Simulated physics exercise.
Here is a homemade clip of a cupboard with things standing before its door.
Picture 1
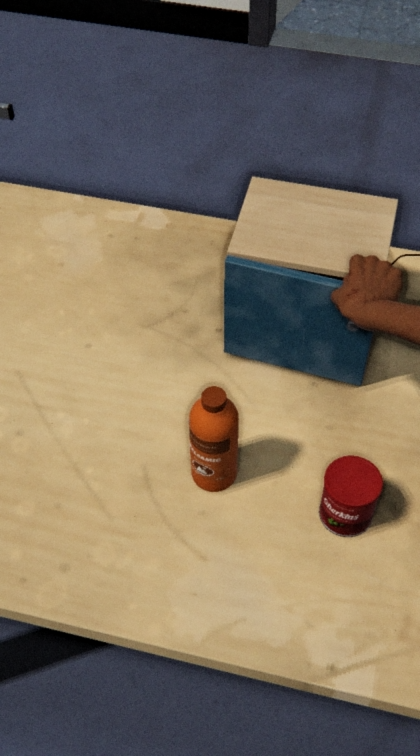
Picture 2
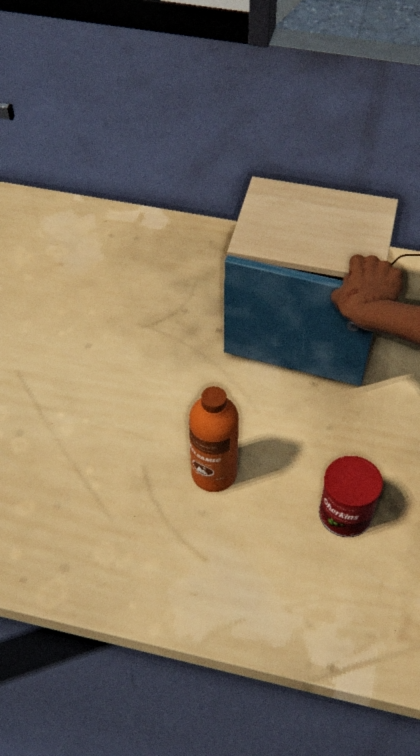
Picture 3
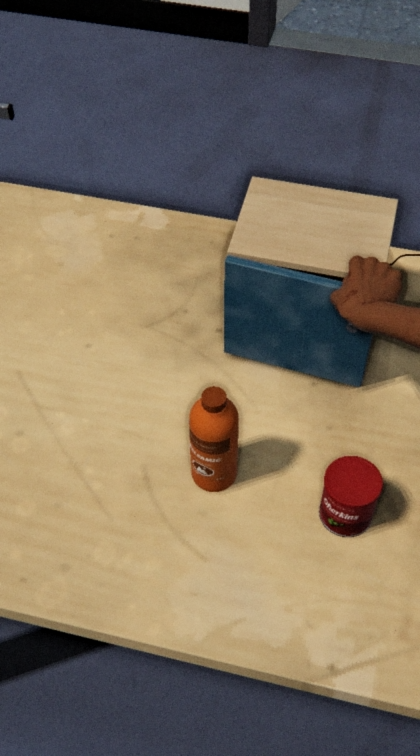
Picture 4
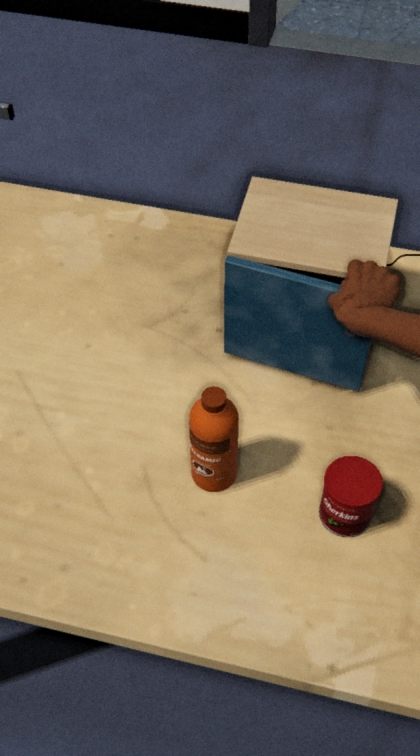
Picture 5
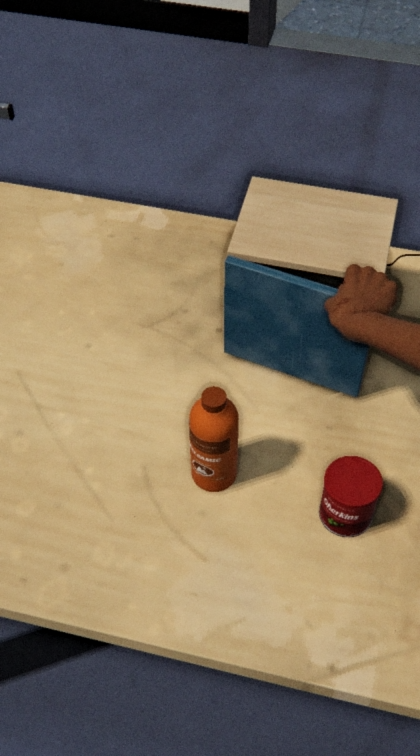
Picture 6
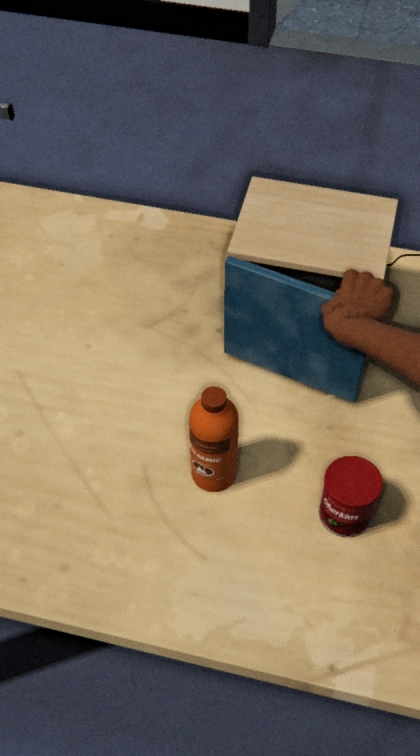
On a pale wooden table, an orange bottle and a red pot stood in front of a small cupboard while a hand slowly pulled its blue door slightly further open from the right side.
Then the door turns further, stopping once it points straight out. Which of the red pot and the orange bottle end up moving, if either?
At the end, the red pot is going to be okay. The orange bottle is going to get jostled.
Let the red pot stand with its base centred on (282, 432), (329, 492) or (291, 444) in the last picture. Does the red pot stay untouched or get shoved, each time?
Taking the spots in the order given, it takes a hit; goes unhit; takes a hit.
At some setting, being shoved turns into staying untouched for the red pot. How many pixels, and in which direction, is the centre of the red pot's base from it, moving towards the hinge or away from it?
Roughly 48 pixels upward.
Then, 2.10 s on from there, door 76° open; red pot at rest near (350, 497); orange bottle displaced a little near (202, 438).
In the end, the red pot remains where it is, near (350, 497); the orange bottle is pushed along, near (162, 434).
